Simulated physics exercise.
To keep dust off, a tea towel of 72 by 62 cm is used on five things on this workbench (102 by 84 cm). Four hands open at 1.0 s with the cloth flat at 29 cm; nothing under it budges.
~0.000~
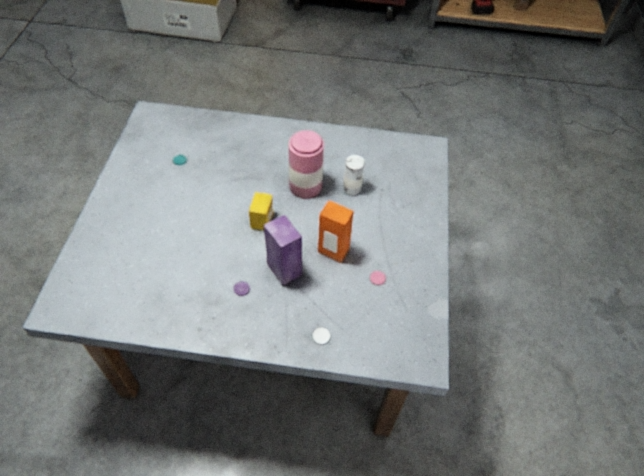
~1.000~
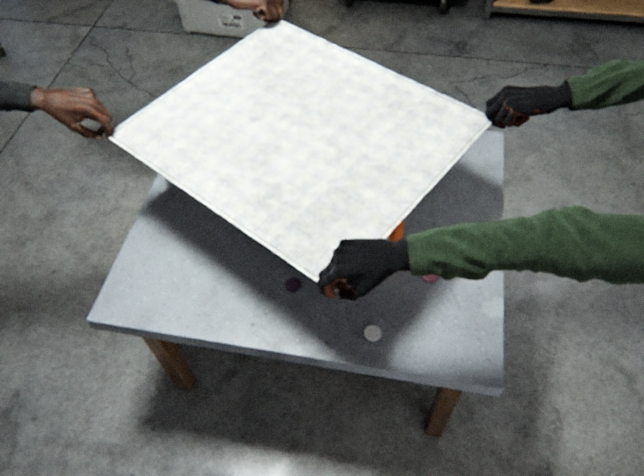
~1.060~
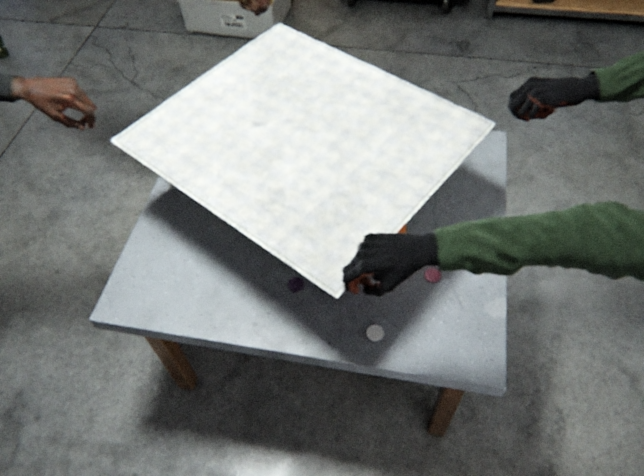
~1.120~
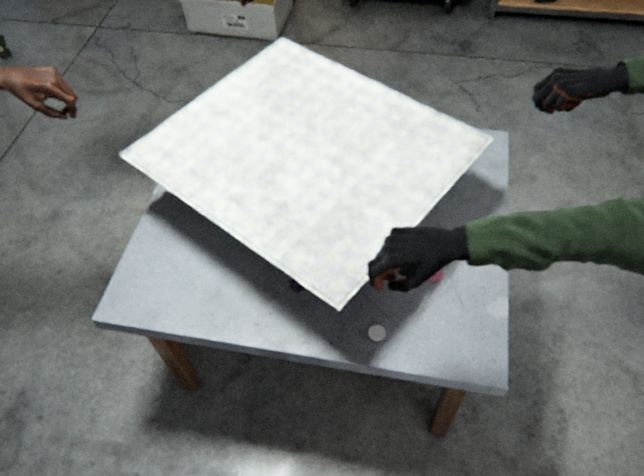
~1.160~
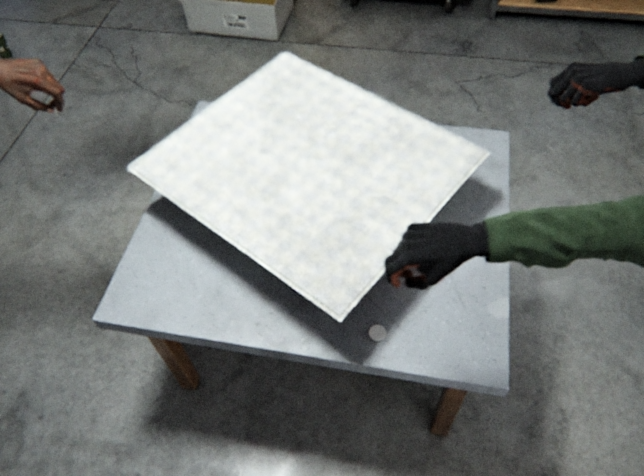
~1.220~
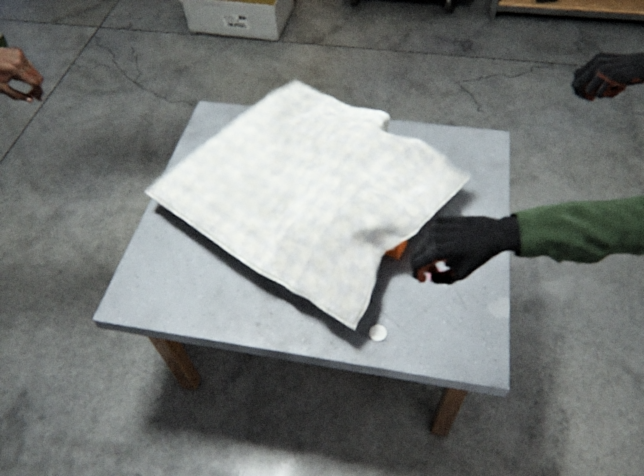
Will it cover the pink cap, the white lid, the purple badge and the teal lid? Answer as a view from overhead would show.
In order: The pink cap still shows; the white lid still shows; the purple badge gets covered; the teal lid stays uncovered.
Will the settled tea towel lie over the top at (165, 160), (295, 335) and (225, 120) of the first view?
In that order: Bare, free, bare.
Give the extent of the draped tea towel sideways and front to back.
Some 76 cm across and 74 cm deep.
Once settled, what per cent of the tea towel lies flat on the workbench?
Some 30 per cent of it.
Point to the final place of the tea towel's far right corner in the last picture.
Around (451, 197).
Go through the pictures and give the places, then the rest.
The first frame shows pink cap (378, 278); white lid (322, 336); purple badge (242, 288); teal lid (180, 159); purple block (283, 230), 17 cm tall; yellow box (261, 202), 8 cm tall; orange carton (337, 212), 17 cm tall; pink bottle (306, 140), 19 cm tall; white canister (355, 162), 11 cm tall.
The second frame shows tea towel corners (105, 136) (276, 18) (495, 119) (334, 294); highest point 29 cm, lowest 29 cm.
The third frame shows tea towel corners (111, 141) (279, 23); highest point 27 cm, lowest 27 cm.
The fourth frame shows tea towel corners (120, 156) (282, 39); highest point 22 cm, lowest 22 cm.
The fifth frame shows tea towel corners (128, 169) (285, 53); highest point 19 cm, lowest 17 cm.
The sixth frame shows tea towel corners (146, 193) (297, 81) (470, 178) (355, 329); highest point 20 cm, lowest 7 cm.
After 1.4 s, 35 % of it is down, spanning 75 by 78 cm, above purple badge.
After 1.6 s, 30 % of it is down, spanning 79 by 76 cm, above purple badge.
After 1.7 s, 30 % of it is down, spanning 76 by 74 cm, above purple badge.
After 1.9 s, 30 % of it is down, spanning 76 by 73 cm, above purple badge.
After 2.7 s, 30 % of it is down, spanning 76 by 73 cm, above purple badge.
